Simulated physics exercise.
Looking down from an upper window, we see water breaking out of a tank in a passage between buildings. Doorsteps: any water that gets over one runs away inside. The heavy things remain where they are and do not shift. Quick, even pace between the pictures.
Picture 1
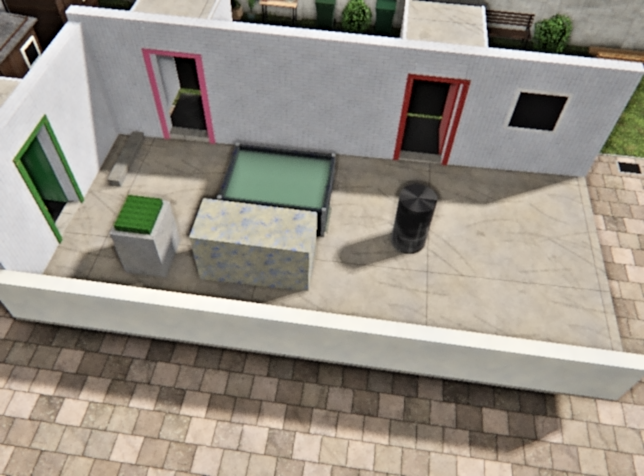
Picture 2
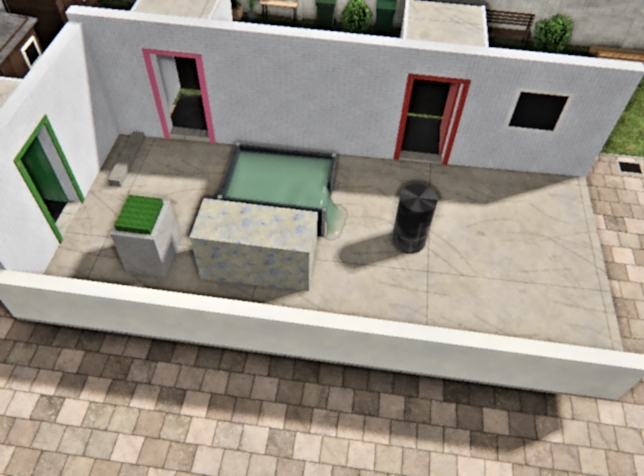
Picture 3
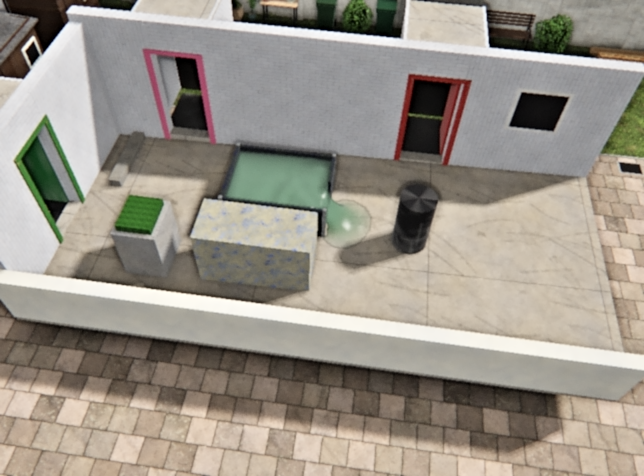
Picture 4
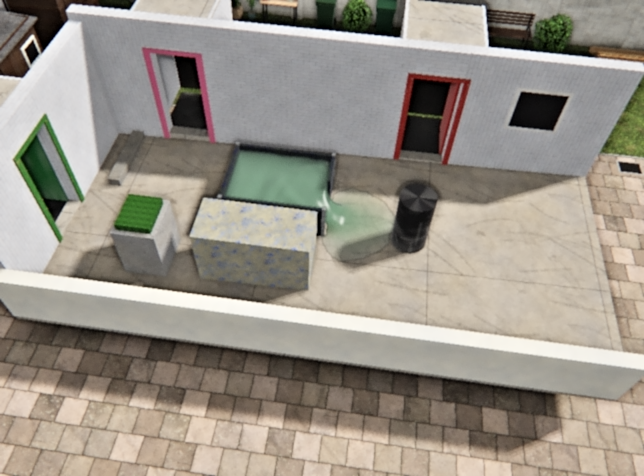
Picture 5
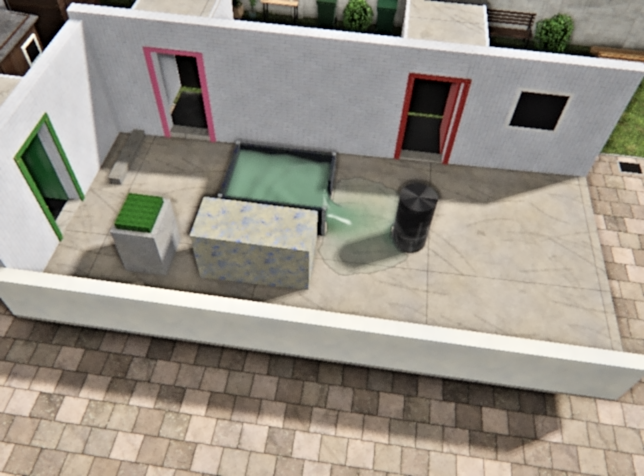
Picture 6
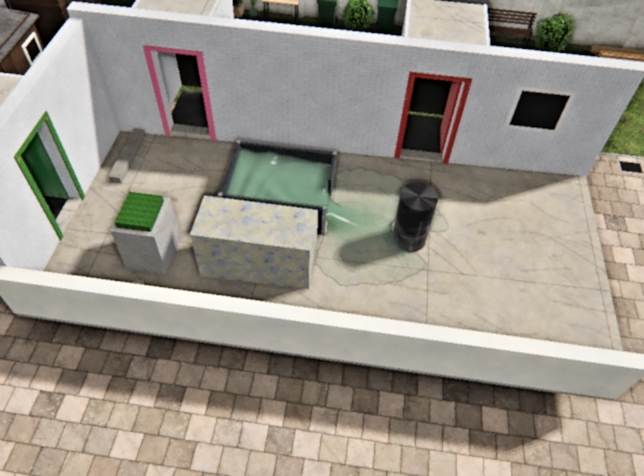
Water pours from the right side of the open tank and spreads across the floor around a dark cylinder.
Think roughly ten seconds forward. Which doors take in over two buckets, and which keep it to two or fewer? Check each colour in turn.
The red door takes in over two; the pink door keeps it to two or fewer; the green door keeps it to two or fewer.
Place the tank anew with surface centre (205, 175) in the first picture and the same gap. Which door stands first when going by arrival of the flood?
The red one is the first one.
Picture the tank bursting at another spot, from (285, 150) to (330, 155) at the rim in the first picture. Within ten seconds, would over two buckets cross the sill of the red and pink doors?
The red door remains within limit, and the pink door remains within limit.
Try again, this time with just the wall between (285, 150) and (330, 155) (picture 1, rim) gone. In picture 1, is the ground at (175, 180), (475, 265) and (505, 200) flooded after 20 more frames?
In the order given: Swamped, swamped and swamped.
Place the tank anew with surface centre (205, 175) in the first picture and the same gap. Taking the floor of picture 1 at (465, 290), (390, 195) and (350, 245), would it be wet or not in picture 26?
I'd call them watered, watered and watered, in the order asked.
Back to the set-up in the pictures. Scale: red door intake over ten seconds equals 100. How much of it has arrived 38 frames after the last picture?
Share by then: About 75 in a hundred.
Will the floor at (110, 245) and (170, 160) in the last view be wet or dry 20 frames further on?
Untouched, then untouched.
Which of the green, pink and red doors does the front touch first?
I'd go with the red one.
A moment on, water covers 20 % of the floor; the red door wet at the sill, nothing in, the pink door not reached, the green door not reached.
Next, water covers 35 % of the floor; the red door under two buckets in, the pink door not reached, the green door not reached.
Then, water covers 45 % of the floor; the red door over two buckets in, the pink door not reached, the green door not reached.
Later, water covers 65 % of the floor; the red door over two buckets in, the pink door not reached, the green door not reached.
In the end, water covers 70 % of the floor; the red door far over two buckets in, the pink door wet at the sill, nothing in, the green door wet at the sill, nothing in.
